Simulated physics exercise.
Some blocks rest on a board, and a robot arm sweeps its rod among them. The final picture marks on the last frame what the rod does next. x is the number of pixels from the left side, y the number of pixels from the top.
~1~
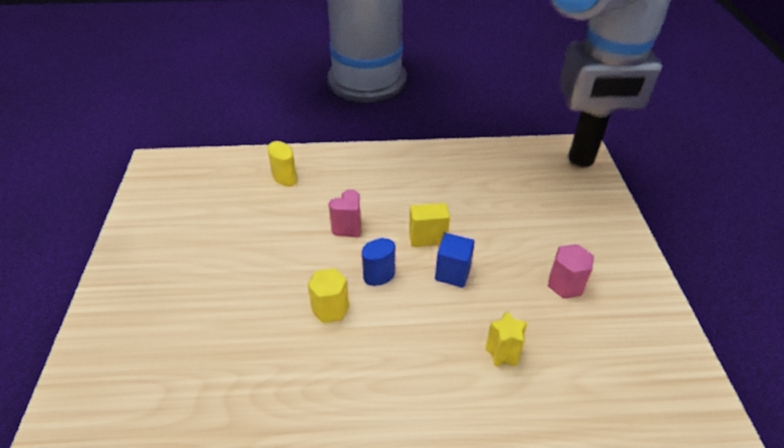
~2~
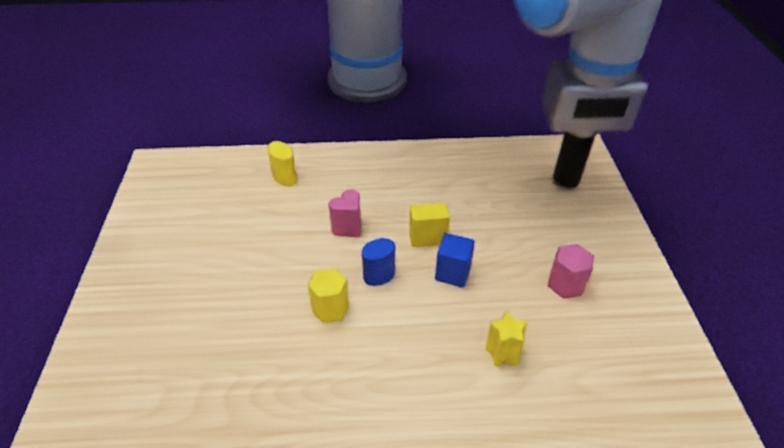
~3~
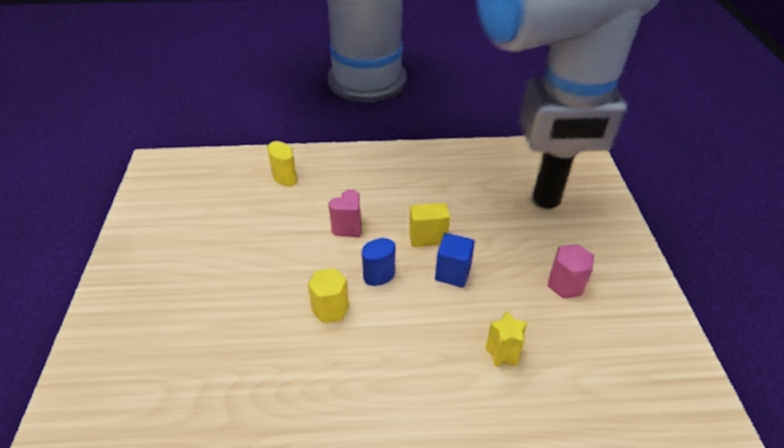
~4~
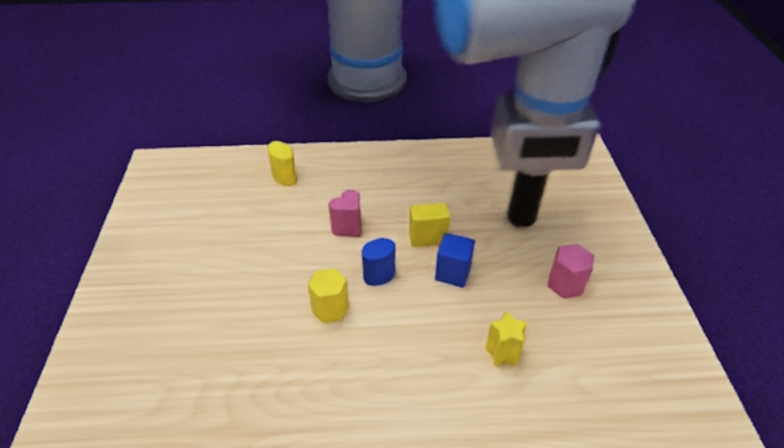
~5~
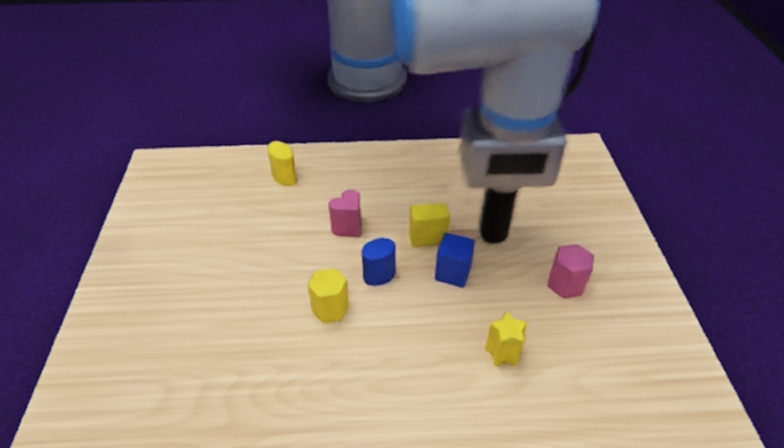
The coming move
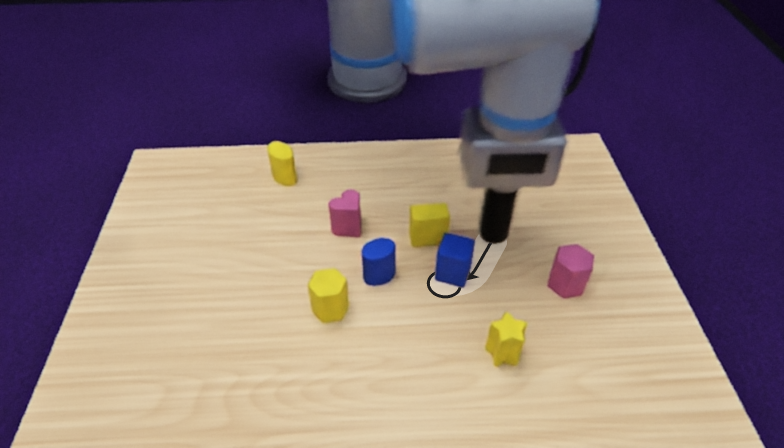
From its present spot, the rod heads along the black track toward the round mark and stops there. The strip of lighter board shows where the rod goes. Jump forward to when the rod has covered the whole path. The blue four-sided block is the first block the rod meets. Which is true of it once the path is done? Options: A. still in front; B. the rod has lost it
A.
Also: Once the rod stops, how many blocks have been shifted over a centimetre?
Total moved: One.
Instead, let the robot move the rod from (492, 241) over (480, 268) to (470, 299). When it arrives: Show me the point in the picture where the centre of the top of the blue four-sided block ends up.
The centre of its top face lies at (440, 259).
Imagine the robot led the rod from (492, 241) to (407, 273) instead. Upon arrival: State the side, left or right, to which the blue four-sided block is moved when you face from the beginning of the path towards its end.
Facing from start to end, it shifts left.
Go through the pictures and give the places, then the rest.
Tip of the rod (581, 159), middles of tops, yellow oblong block (430, 211), blue four-sided block (456, 246), in the first picture.
Rod (566, 180), nothing pushed, in the second picture.
Rod (546, 199), nothing pushed, in the third picture.
Rod (522, 217), nothing pushed, in the fourth picture.
Rod (493, 233), yellow oblong block (430, 211), blue four-sided block (456, 246), in the fifth picture.
The line goes from (492, 241) by way of (482, 259) and (469, 277) to (444, 284).
What follows on the original path. Halfway along, rod (478, 260); blue four-sided block (447, 251), turned 20° clockwise.
At the end, rod (445, 276); yellow oblong block unmoved; blue four-sided block (414, 257), turned 65° clockwise.
